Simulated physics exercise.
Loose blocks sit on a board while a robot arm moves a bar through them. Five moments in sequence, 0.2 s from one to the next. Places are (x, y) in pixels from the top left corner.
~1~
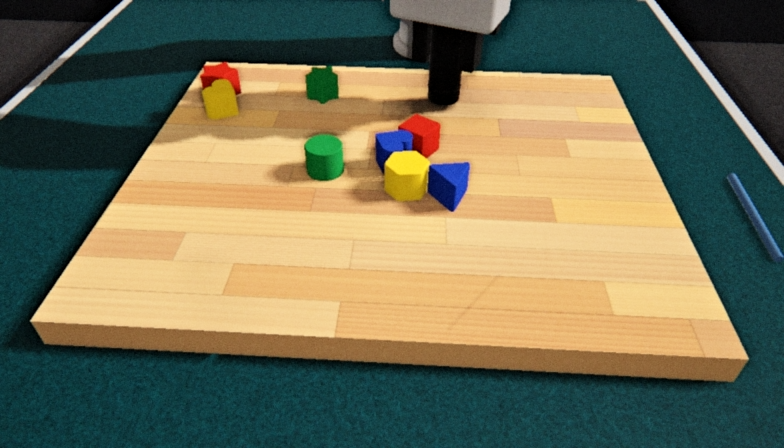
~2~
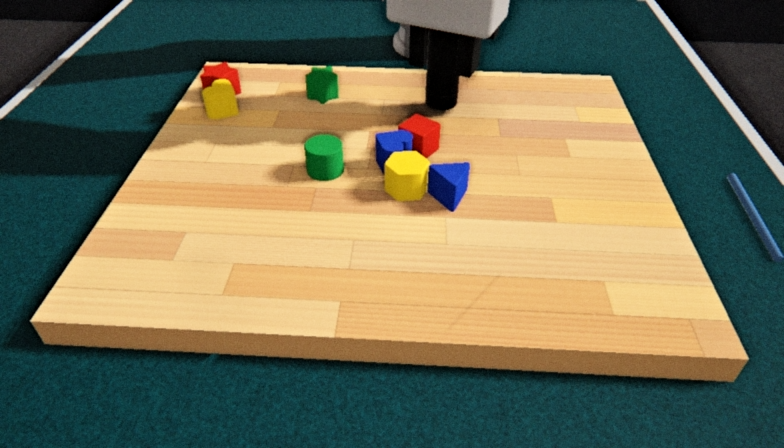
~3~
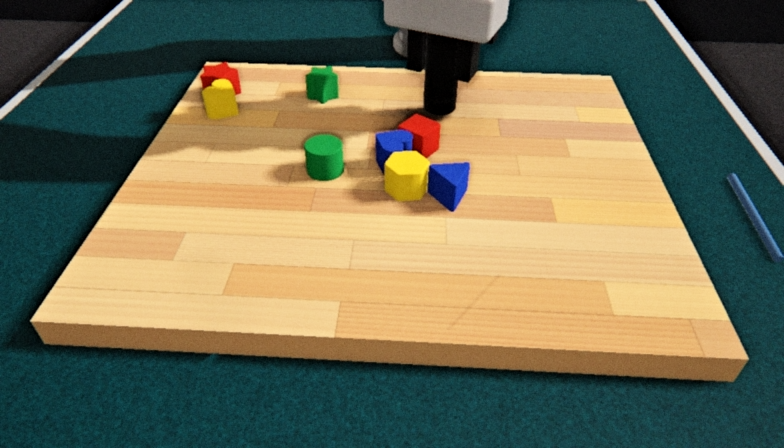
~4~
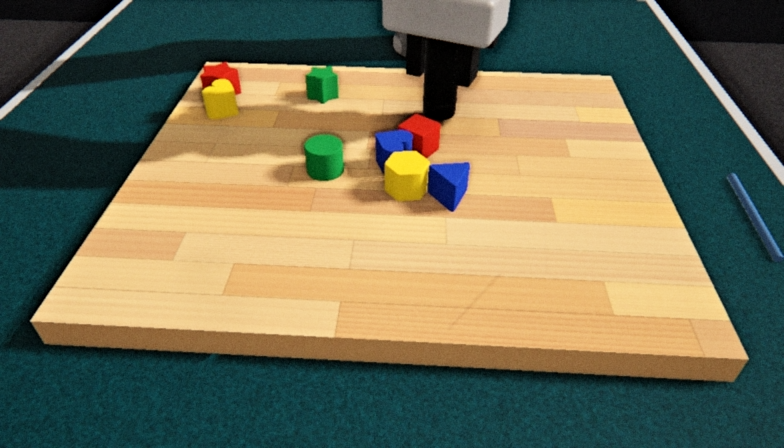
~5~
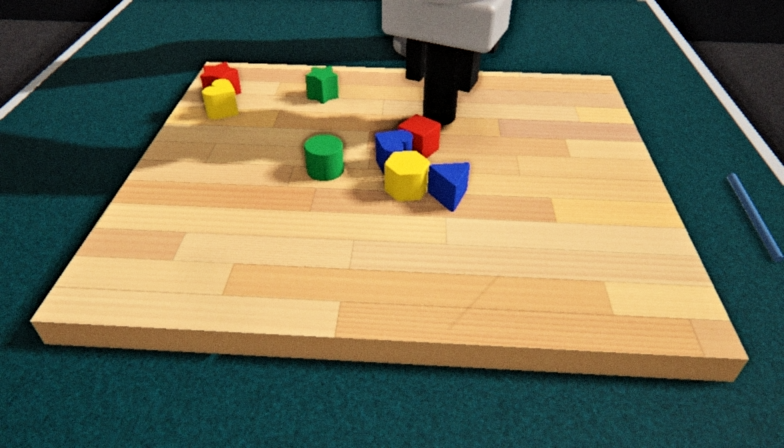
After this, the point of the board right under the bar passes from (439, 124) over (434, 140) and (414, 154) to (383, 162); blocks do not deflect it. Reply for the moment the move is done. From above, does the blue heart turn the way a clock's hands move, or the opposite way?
Viewed from above: Clockwise.
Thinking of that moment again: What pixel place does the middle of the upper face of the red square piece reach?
Its top middle will sit at (371, 156).
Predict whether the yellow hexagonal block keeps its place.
At the end of the path, the yellow hexagonal block has moved off its old spot.
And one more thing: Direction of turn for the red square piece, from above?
It spins against the clock.
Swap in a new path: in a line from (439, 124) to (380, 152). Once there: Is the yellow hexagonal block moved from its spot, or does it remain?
It's moved.
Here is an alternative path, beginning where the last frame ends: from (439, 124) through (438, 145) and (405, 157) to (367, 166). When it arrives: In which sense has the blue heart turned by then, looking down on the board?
Overhead view: Clockwise.
The first path, step by step. One third of the way, bar (434, 135); blue heart (387, 142); red square piece (415, 130).
Two thirds of the way, bar (413, 149); blue heart (361, 155), turned 40° clockwise; yellow hexagonal block (406, 169), turned 20° anticlockwise; red square piece (395, 145).
At the end, bar (383, 156); green disc unmoved; blue heart (336, 168), turned 70° clockwise; yellow hexagonal block (405, 173), turned 30° anticlockwise; red square piece (371, 156), turned 30° anticlockwise.
